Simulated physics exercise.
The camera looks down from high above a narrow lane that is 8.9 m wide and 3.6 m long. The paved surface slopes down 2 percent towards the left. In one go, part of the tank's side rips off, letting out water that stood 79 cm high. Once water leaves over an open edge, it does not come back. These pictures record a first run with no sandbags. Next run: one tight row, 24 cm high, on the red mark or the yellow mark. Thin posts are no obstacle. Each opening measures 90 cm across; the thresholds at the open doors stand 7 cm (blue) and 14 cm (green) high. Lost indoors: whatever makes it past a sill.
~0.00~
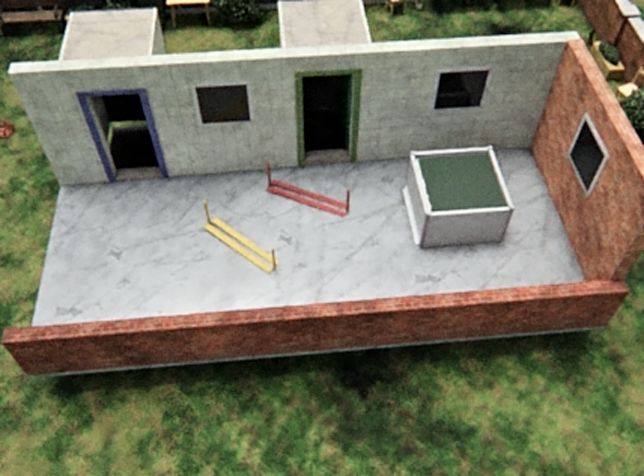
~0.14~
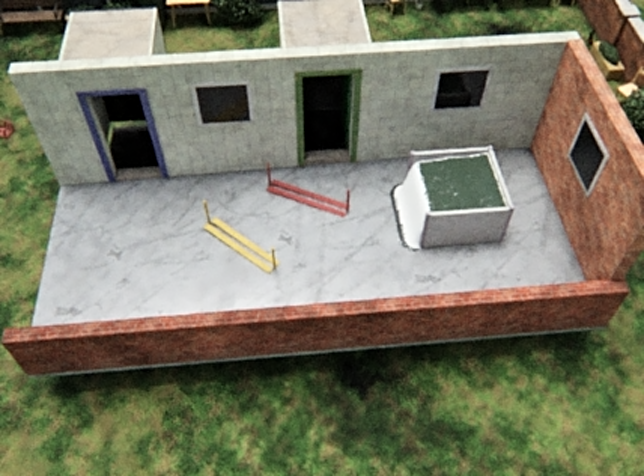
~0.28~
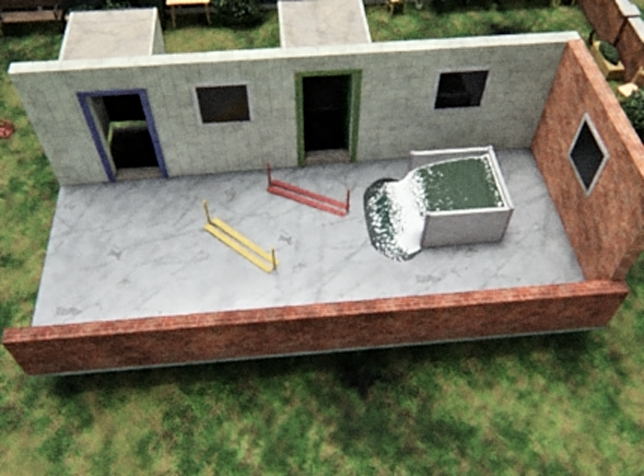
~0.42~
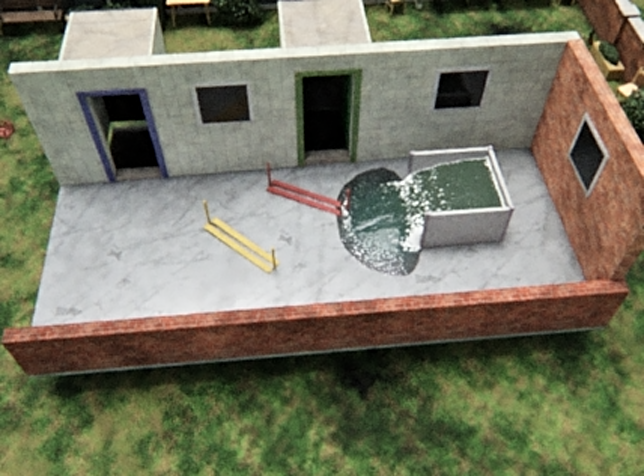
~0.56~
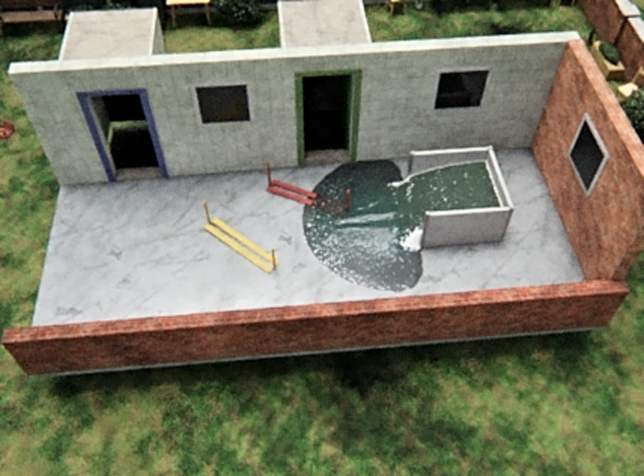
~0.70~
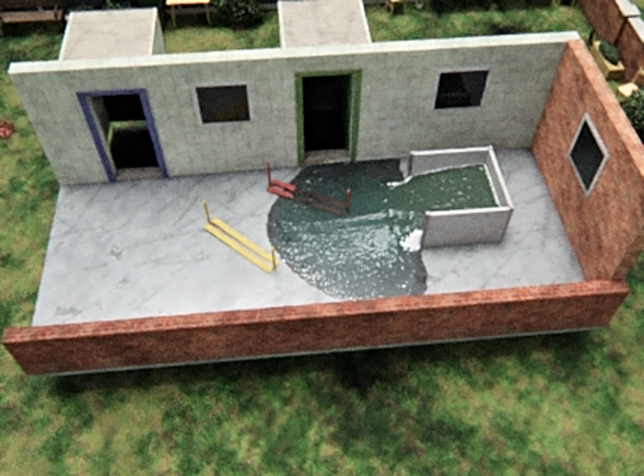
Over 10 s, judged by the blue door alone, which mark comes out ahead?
The red one comes out ahead.
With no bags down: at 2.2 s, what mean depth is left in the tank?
Average: 13 cm.
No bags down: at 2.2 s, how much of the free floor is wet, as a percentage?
70 %.
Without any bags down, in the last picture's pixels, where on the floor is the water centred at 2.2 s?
(275, 232).
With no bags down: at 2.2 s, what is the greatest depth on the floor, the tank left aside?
13 cm.
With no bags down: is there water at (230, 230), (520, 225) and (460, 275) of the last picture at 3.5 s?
Taking them in order, they'd be swamped, spared and spared.
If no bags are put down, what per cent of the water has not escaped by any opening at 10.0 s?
16 %.
After 1.4 s water covers 50 % of the floor and is deepest (22 cm) near (402, 216) in the run without bags; in at the blue door, 0 L with no bags, 0 L with the row on red, 0 L on yellow.
After 2.2 s water covers 70 % of the floor and is deepest (13 cm) near (307, 166) in the run without bags; in at the blue door, 0 L with no bags, 0 L with the row on red, 14 L on yellow.
After 3.5 s water covers 70 % of the floor and is deepest (6 cm) near (168, 341) in the run without bags; in at the blue door, 1 L with no bags, 0 L with the row on red, 36 L on yellow.
After 6.0 s water covers 60 % of the floor and is deepest (4 cm) near (44, 288) in the run without bags; in at the blue door, 1 L with no bags, 0 L with the row on red, 39 L on yellow.
After 10.0 s water covers 15 % of the floor and is deepest (2 cm) near (47, 270) in the run without bags; in at the blue door, 1 L with no bags, 0 L with the row on red, 39 L on yellow.
